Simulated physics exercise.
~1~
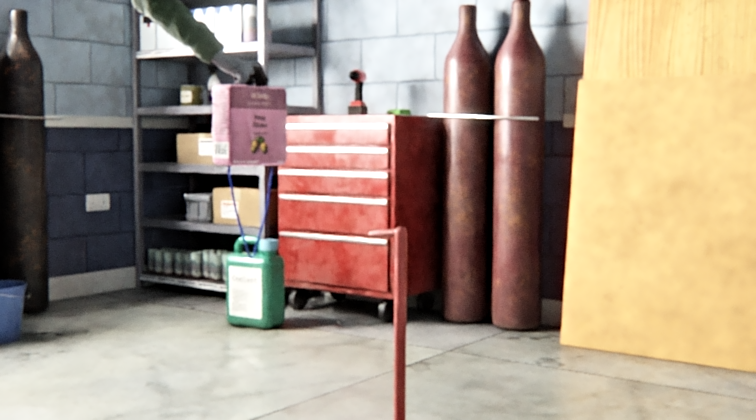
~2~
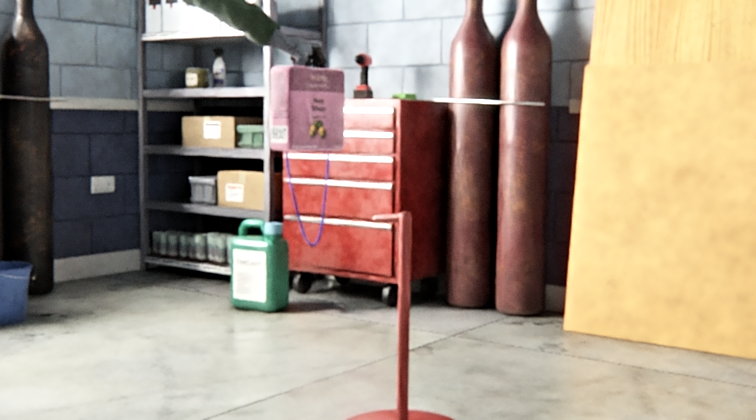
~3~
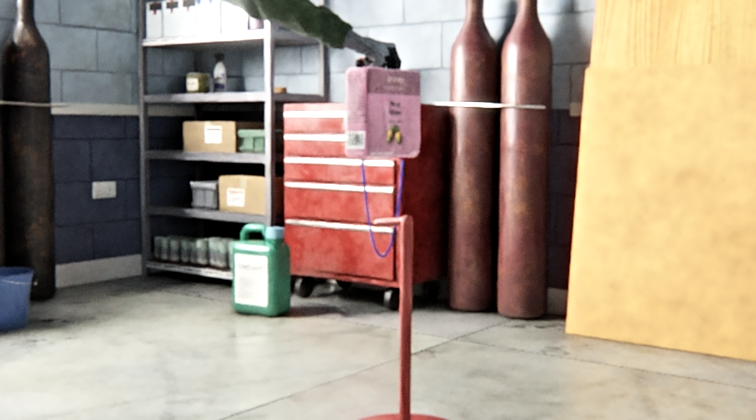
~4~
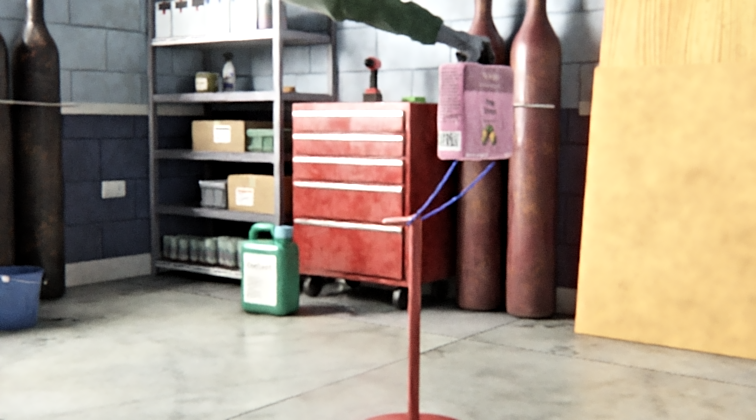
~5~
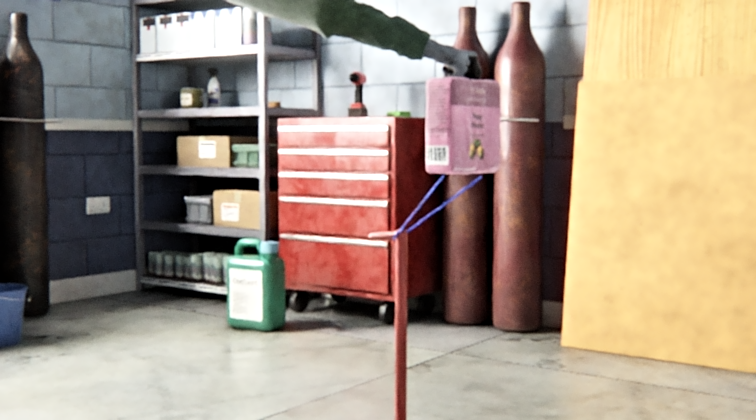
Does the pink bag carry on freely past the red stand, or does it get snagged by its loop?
It gets snagged. The blue loop catches on the stand's hook and pulls tight, jerking the pink bag back just past the post.
